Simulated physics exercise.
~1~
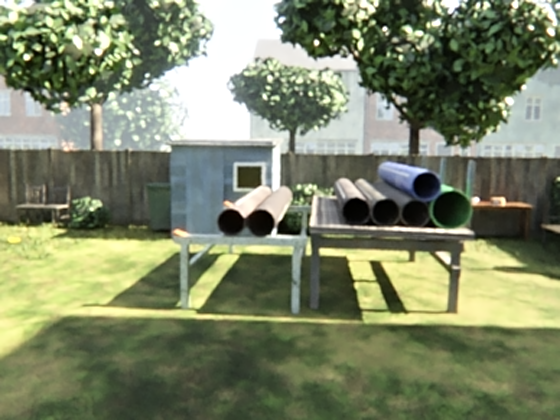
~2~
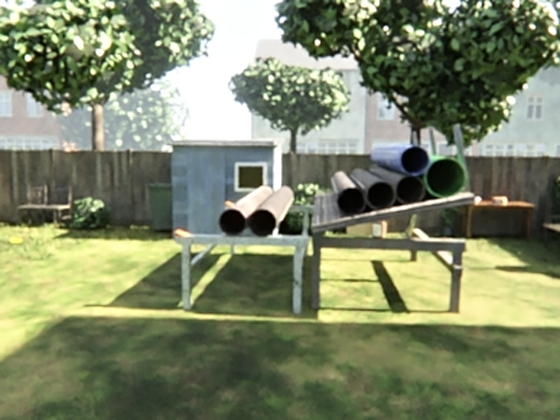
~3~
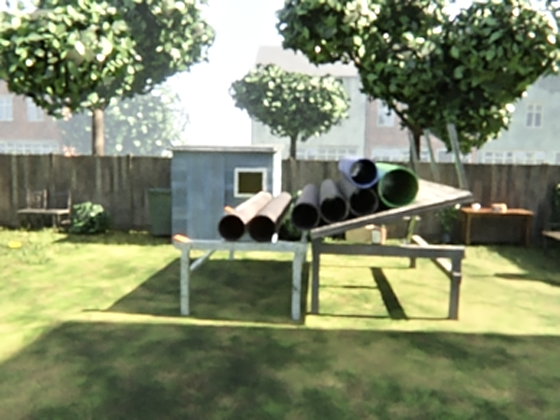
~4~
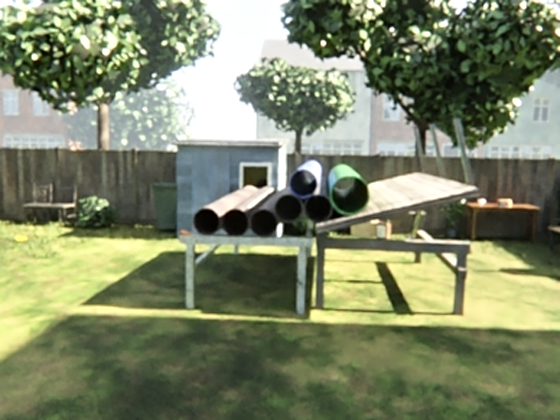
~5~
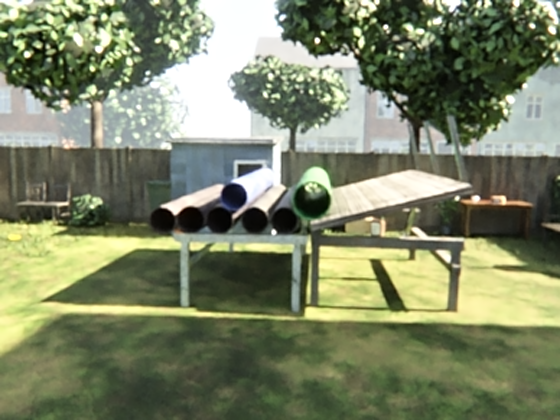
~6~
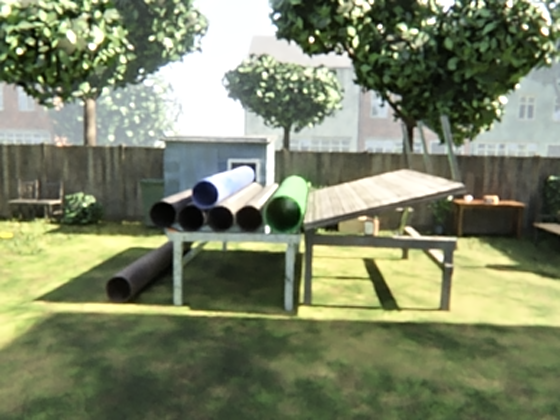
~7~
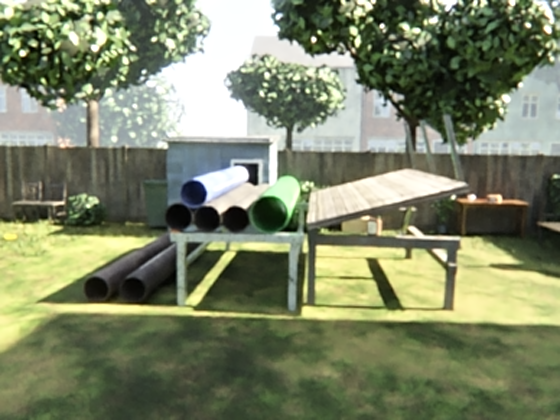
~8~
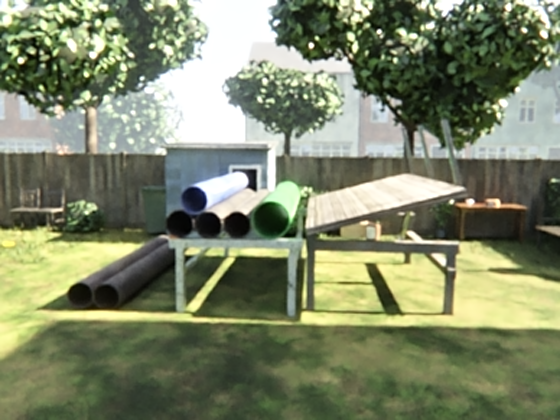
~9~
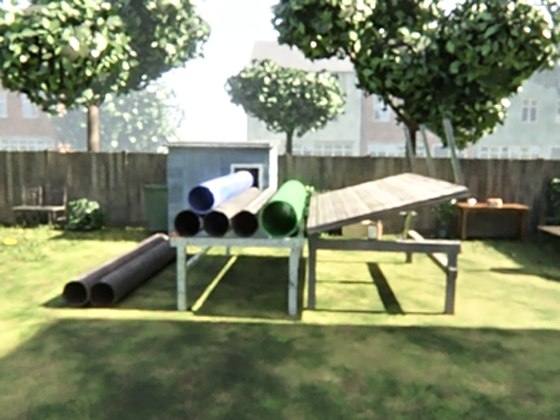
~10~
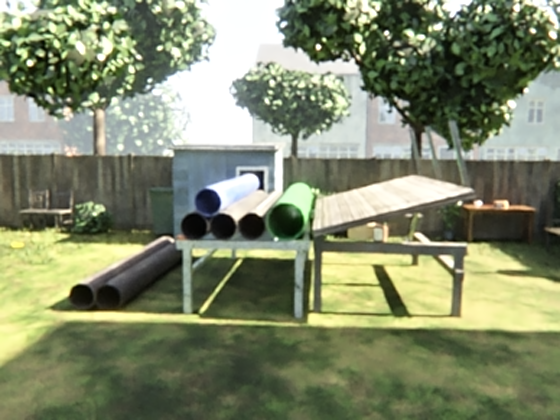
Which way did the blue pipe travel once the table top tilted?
It moved to the left, going from the tilted table over to the rack beside it.
